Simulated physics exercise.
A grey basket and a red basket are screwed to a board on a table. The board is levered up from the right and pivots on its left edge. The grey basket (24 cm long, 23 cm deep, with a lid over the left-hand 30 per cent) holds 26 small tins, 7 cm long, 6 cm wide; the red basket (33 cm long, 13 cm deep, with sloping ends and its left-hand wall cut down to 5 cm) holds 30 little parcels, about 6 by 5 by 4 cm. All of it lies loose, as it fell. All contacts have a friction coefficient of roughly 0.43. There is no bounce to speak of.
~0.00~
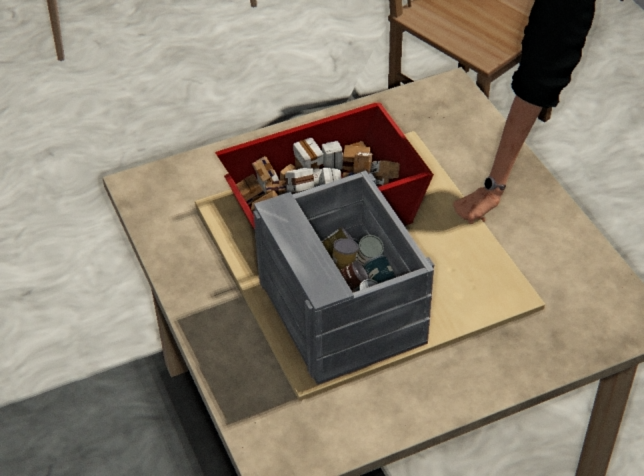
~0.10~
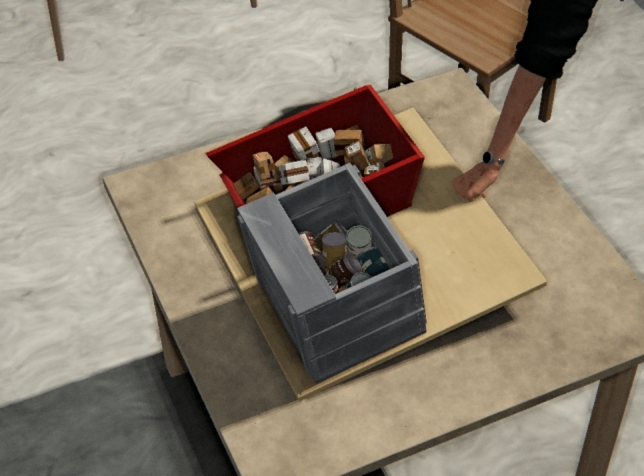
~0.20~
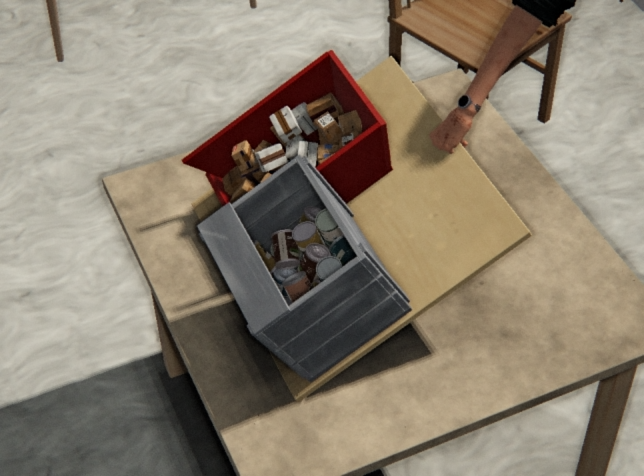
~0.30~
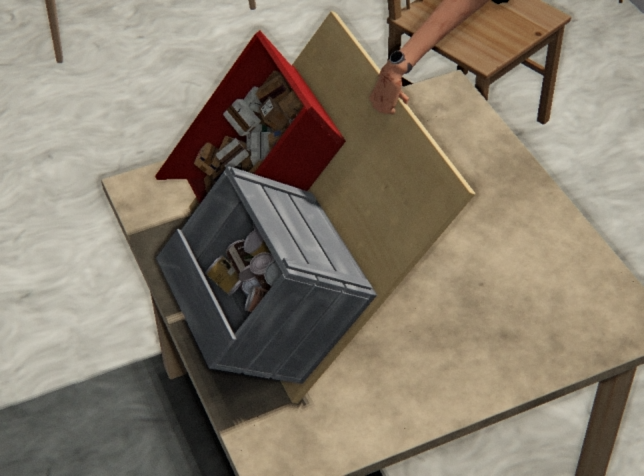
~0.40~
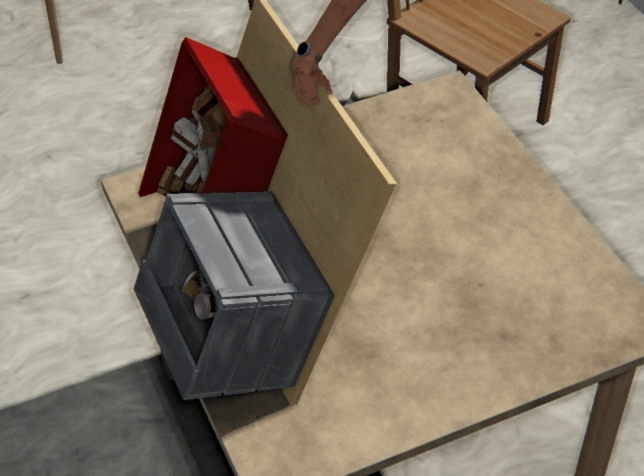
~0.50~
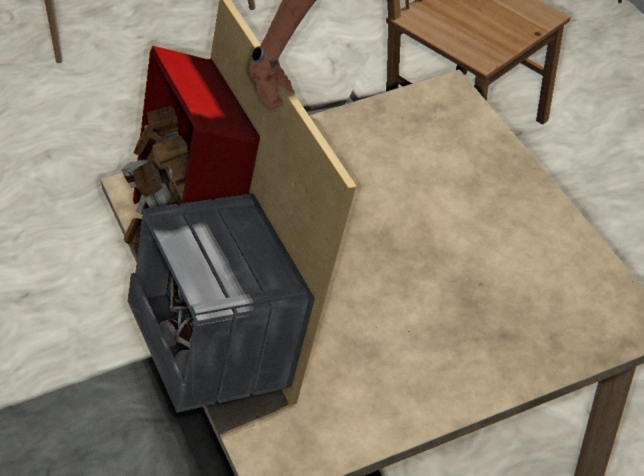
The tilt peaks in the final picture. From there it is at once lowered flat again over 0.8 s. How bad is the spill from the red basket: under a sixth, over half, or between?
More than half of the little parcels leave the red basket.
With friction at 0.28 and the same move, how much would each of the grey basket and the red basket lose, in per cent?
In that case grey basket 0, red basket 100 per cent.
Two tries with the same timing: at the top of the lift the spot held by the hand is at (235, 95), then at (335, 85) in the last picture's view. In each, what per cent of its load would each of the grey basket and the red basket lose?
Grey basket 20 then 0, red basket 100 then 80 per cent.
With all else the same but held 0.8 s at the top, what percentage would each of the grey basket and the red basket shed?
Then grey basket 0, red basket 90 per cent.
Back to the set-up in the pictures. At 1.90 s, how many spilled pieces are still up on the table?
Some 5 pieces.
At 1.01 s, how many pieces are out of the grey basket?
About: Grey basket 1.
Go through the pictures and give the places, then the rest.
In the first frame (each is followed by its nearest rim corner in this view, unless another is named; the camera pans a little), red basket (by its farthest rim corner), (377, 104); grey basket, (320, 307); 0° from level; none out.
In the second frame, red basket, (367, 87); grey basket, (303, 312); 8° from level.
In the third frame, grey basket, (260, 330); 27° from level.
In the fourth frame, grey basket, (215, 362); 50° from level.
In the fifth frame, grey basket, (189, 393); 69° from level.
In the sixth frame, grey basket, (181, 405); 77° from level; 3 out, the lowest parcel at (139, 234).
After 0.72 s, tilt 63°; grey basket 26 in, 0 out and red basket 4 in, 26 out.
After 1.01 s, tilt 23°; grey basket 25 in, 1 out and red basket 2 in, 28 out.
After 1.40 s, tilt 0°; grey basket 25 in, 1 out and red basket 2 in, 28 out.
Outcome (at 1.90 s), grey basket 25 in, 1 out and red basket 2 in, 28 out. Asked share, 28 of 30, 93 per cent.
